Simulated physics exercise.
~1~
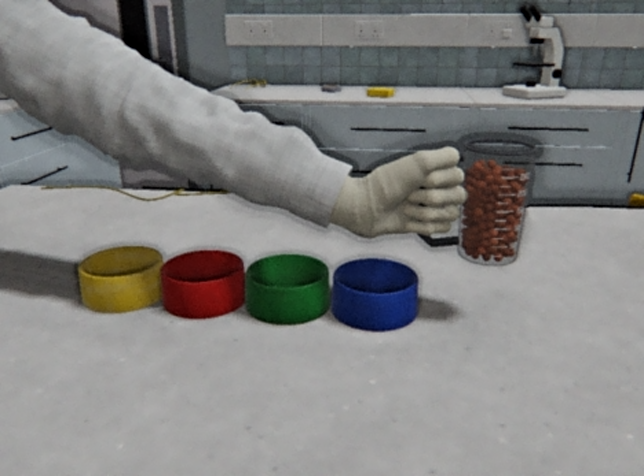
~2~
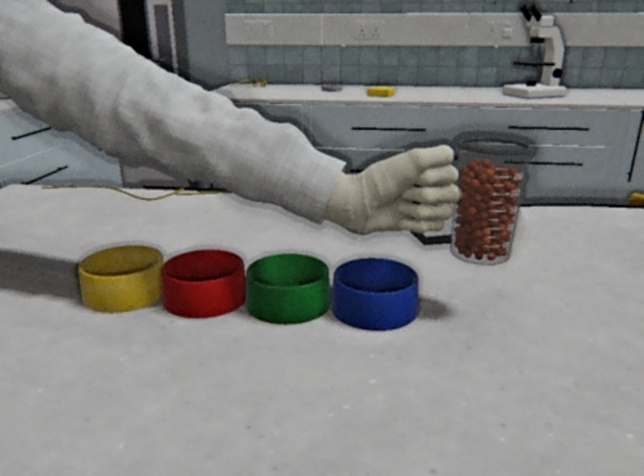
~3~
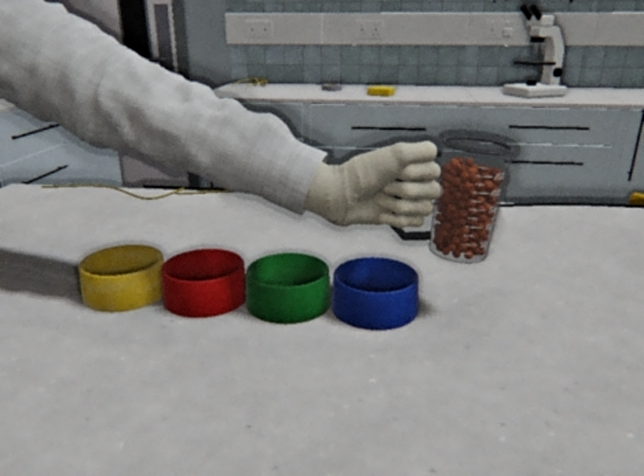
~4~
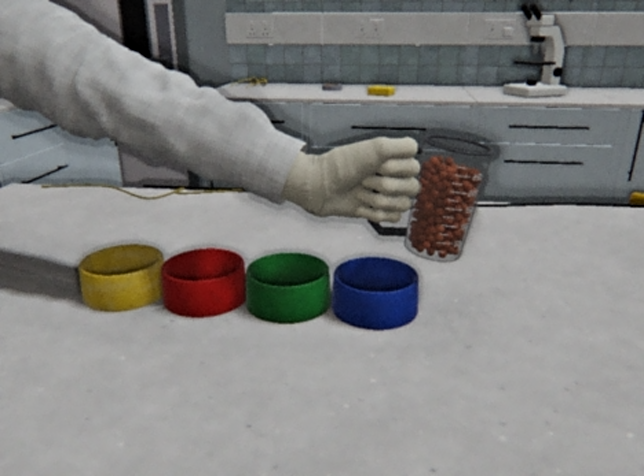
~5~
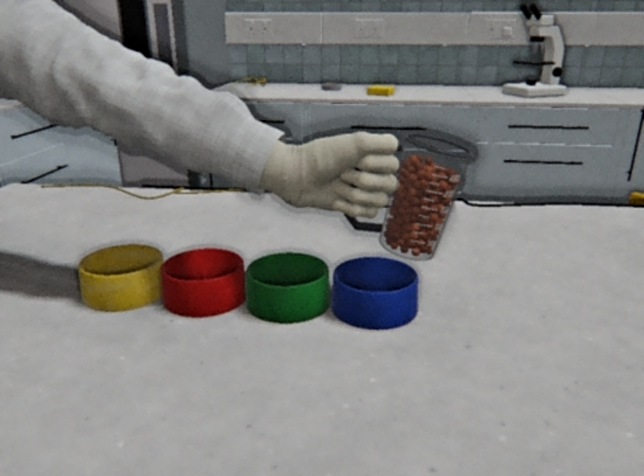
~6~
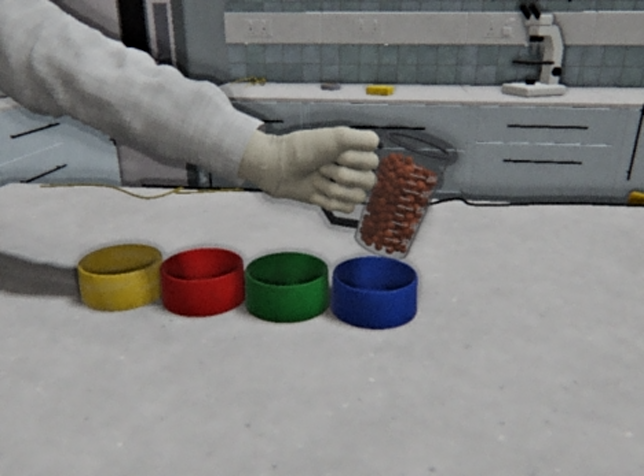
In a laboratory, a gloved hand moving a clear cup of reddish-brown pieces leftward above four colored dishes, gradually tilting it.
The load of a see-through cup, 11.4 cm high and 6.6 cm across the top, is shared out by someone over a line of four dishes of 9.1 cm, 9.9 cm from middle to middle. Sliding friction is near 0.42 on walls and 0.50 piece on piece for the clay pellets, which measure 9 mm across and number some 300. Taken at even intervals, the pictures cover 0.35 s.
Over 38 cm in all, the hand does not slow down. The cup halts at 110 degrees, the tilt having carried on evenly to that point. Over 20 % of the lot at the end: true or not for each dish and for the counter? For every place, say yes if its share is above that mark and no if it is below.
Red: Yes, blue: No, green: No, yellow: No, counter: No.
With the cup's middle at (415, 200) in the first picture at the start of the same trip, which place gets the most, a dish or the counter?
Biggest portion: Yellow.
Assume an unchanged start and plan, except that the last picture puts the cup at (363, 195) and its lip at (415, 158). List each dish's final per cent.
Per cent kept: Red 100, blue 0, green 0, yellow 0.
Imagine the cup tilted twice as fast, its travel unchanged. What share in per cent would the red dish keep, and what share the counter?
I'd say red ends at 90 while the counter ends at 0.
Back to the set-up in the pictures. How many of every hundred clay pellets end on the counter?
I'd put it near 0 per cent.
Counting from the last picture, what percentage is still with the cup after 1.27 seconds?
Near 100 per cent of the load.
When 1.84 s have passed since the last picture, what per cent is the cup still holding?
65 per cent.
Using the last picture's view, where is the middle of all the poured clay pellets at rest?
I'd put it at about (206, 277).
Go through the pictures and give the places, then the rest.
Cup at (493, 202), tilt 0 degrees, lip at (535, 148), moved 0.0 cm; middle of the pieces at (494, 207); blue dish at (375, 276); green dish at (287, 271); red dish at (203, 266); yellow dish at (121, 261), in the first picture.
Cup at (487, 201), tilt 1 degrees, lip at (529, 148), moved 0.7 cm; middle of the pieces at (488, 206), in the second picture.
Cup at (467, 200), tilt 5 degrees, lip at (512, 149), moved 2.6 cm; middle of the pieces at (468, 205), in the third picture.
Cup at (445, 199), tilt 9 degrees, lip at (492, 151), moved 4.9 cm; middle of the pieces at (445, 204), in the fourth picture.
Cup at (422, 198), tilt 13 degrees, lip at (471, 153), moved 7.1 cm; middle of the pieces at (422, 203), in the fifth picture.
Cup at (399, 197), tilt 17 degrees, lip at (450, 155), moved 9.4 cm; middle of the pieces at (399, 201); blue dish at (375, 274); green dish at (287, 269); red dish at (202, 264); yellow dish at (121, 259), in the sixth picture.
Then, 0.76 s after the last picture, tilt 60 degrees; cup holds 100 %.
Then, 1.27 s after the last picture, tilt 89 degrees; cup holds 100 %.
Then, 1.84 s after the last picture, tilt 110 degrees; cup holds 65 %, red 35 %.
In the end, red 100 %, blue 0 %, green 0 %, yellow 0 %, counter 0 %.
